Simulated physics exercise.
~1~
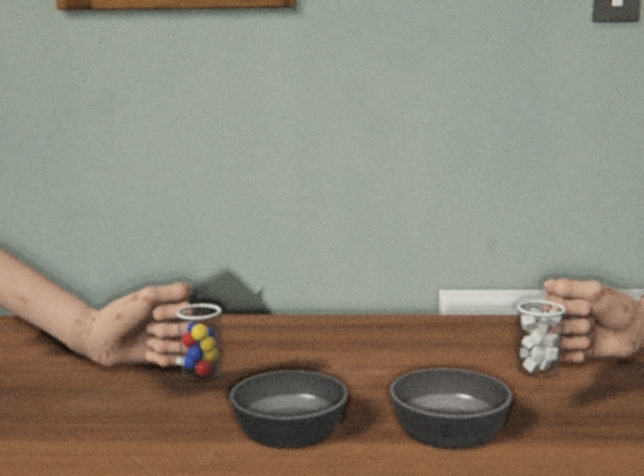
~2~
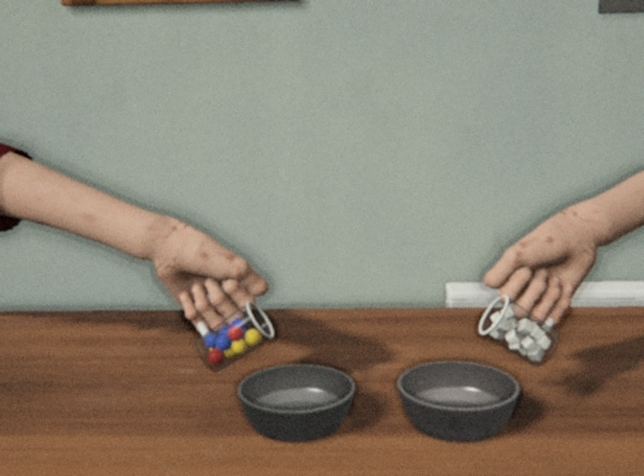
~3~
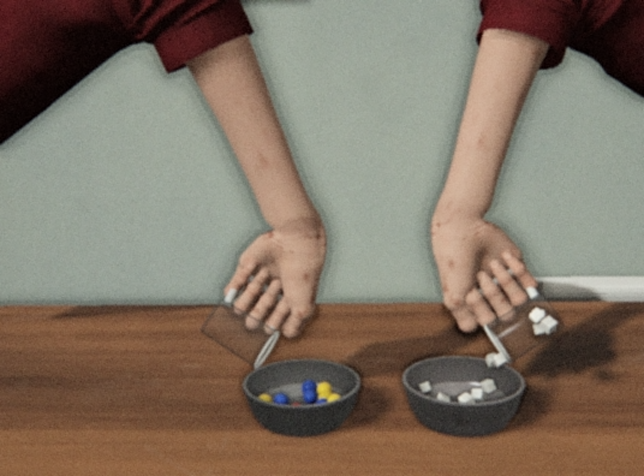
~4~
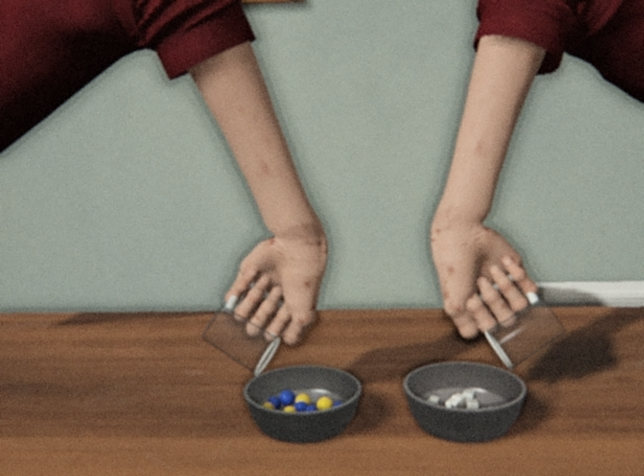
Two hands tilt clear cups inward above a pair of low dark dishes on a wooden table, then turn them over, tipping red, blue and yellow balls into the left dish and small white cubes into the right, until both cups are empty and everything rests in the dishes.
